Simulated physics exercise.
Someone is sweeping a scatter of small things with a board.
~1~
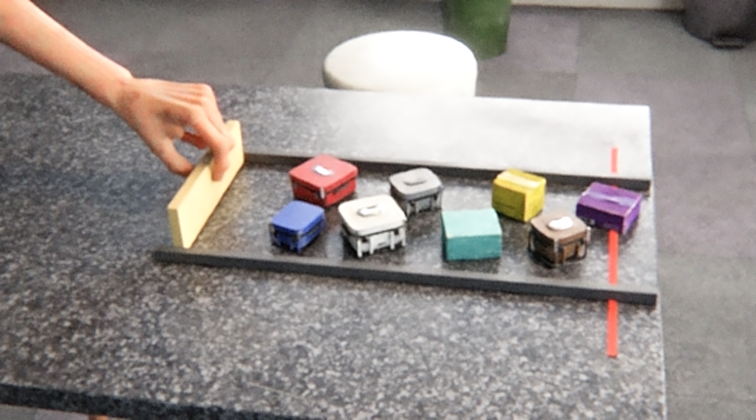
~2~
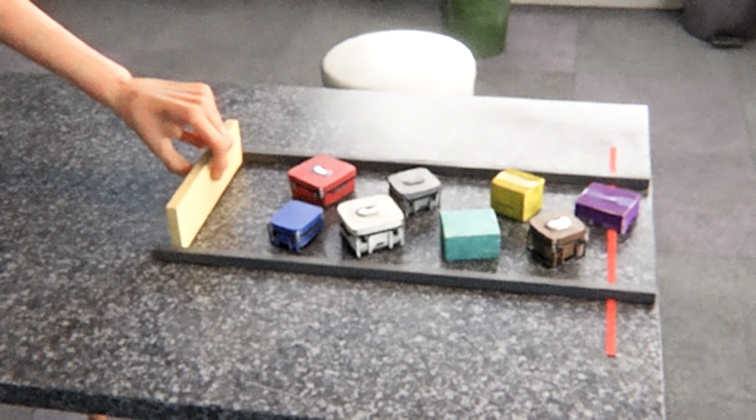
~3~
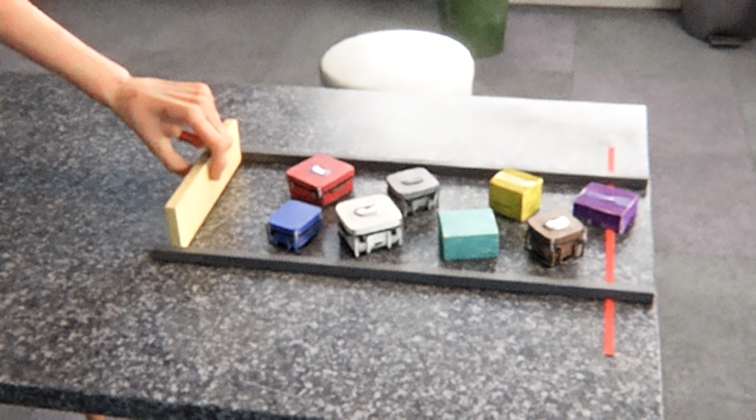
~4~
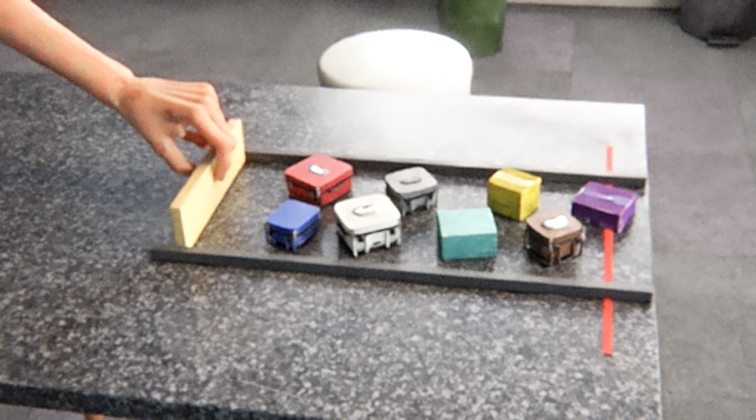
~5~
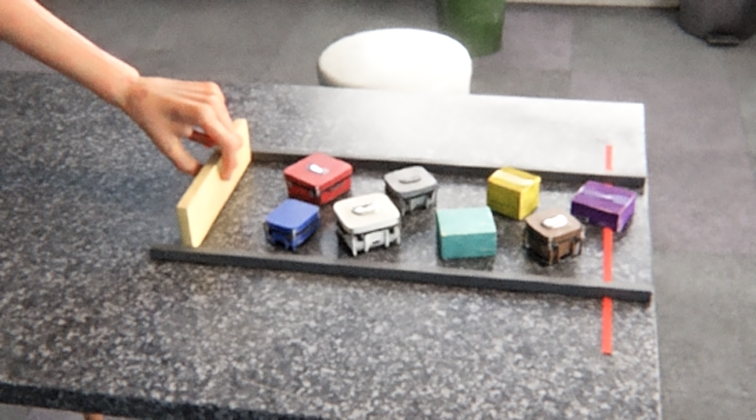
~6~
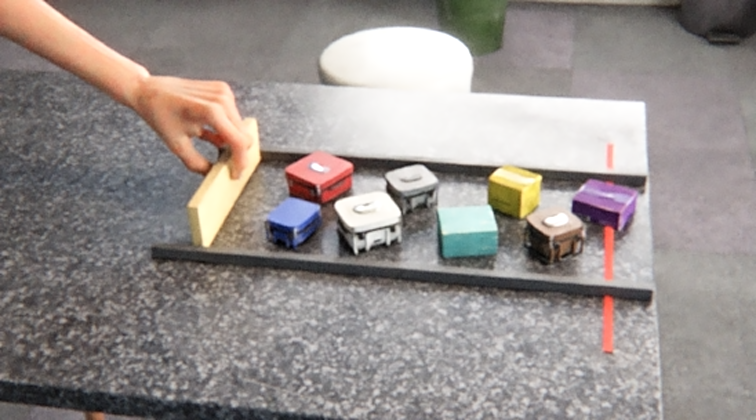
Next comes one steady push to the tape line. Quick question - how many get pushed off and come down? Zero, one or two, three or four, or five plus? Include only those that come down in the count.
Five plus drop.
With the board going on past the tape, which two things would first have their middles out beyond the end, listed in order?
Listed earliest first, the brown case comes before the purple box.
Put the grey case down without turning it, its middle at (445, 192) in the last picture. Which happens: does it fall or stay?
From there it topples down.
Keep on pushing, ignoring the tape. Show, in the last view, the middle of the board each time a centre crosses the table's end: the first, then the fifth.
At (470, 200) for the first, at (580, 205) for the fifth.
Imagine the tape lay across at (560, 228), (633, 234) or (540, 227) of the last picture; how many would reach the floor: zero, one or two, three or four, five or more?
Three to four; five or over; 3 or 4.
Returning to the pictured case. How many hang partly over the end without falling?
You'd get 1.
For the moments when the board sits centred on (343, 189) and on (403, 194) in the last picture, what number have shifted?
The count reaches 4 first and 7 second.
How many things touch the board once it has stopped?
The count in contact is 2.
Soon after, none off yet; purple box at rest near (604, 204); brown case at rest near (554, 234); yellow box at rest near (514, 191).
Then, none off yet; purple box moved about its own width near (654, 207); brown case moved well along near (665, 246); yellow box moved well along near (606, 198).
At rest, the number that fall off is five or more; fallen, white case, grey case, turquoise block, yellow box, brown case and purple box.
